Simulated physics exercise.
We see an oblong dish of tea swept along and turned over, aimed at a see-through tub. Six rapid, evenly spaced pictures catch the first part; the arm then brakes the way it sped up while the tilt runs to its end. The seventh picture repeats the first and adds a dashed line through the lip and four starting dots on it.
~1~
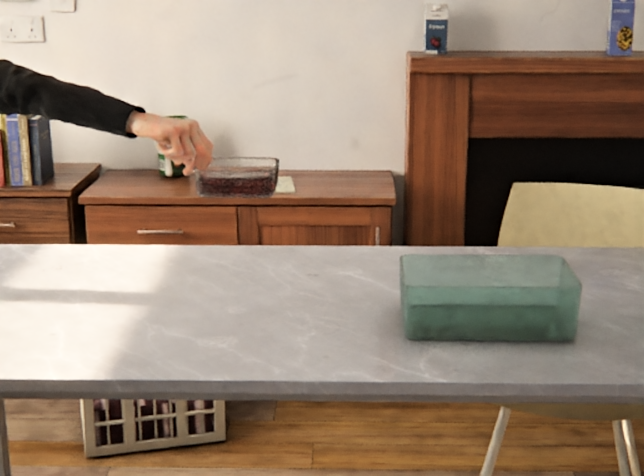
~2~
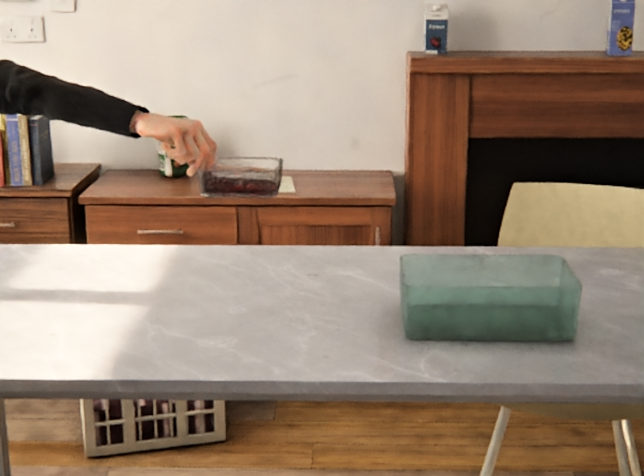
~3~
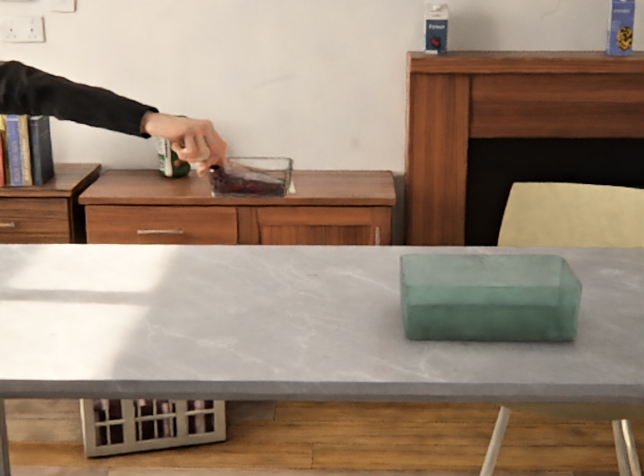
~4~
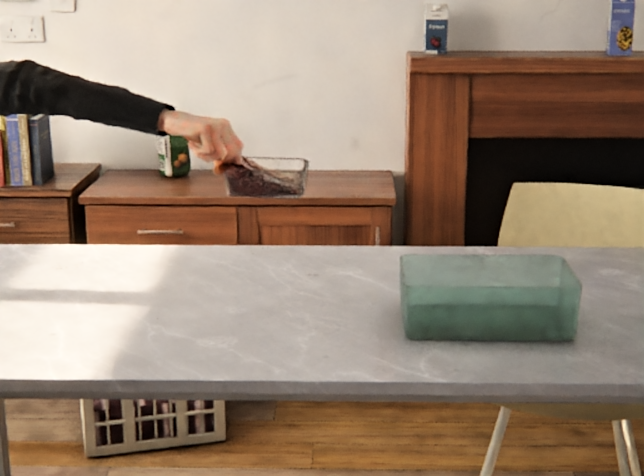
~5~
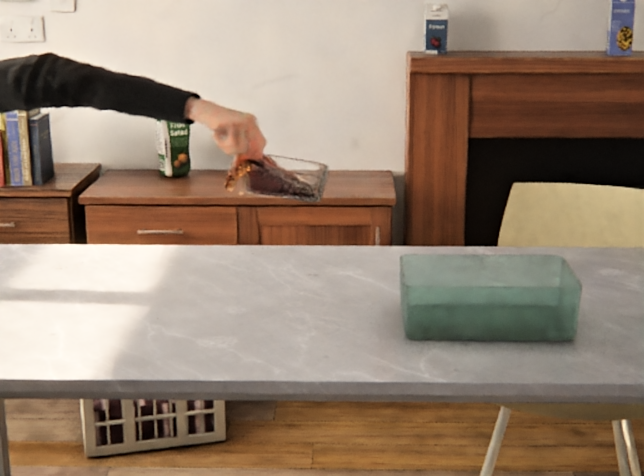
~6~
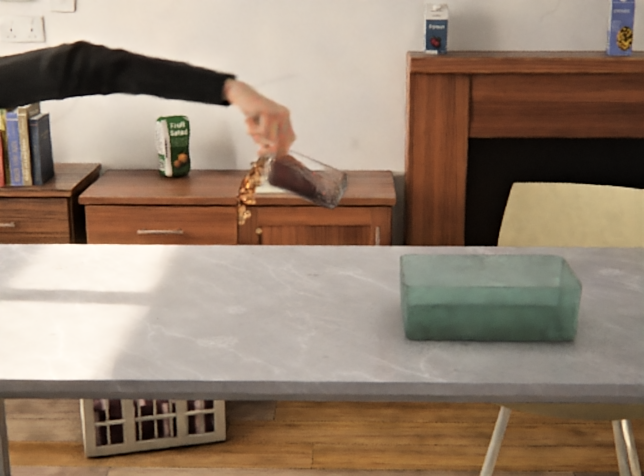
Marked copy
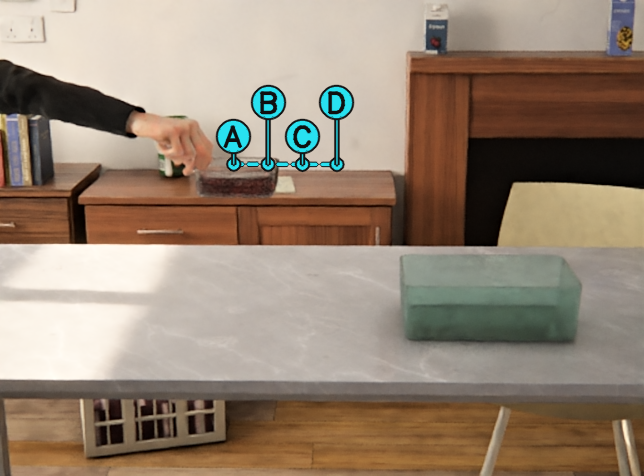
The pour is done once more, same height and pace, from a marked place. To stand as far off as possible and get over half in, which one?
It is A.
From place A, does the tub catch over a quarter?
Yes, clearly.
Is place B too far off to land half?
No, not at all.
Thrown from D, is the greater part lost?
No.
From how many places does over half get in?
All of them.
In cyan, A at (233, 164); B at (268, 164); C at (302, 164); D at (336, 164).
With A, about 62 % lands in the tub, 32 % falls short and 6 % goes beside or beyond.
With B, about 70 % lands in the tub, 23 % falls short and 7 % goes beside or beyond.
With C, about 73 % lands in the tub, 18 % falls short and 9 % goes beside or beyond.
With D, about 83 % lands in the tub, 12 % falls short and 4 % goes beside or beyond.
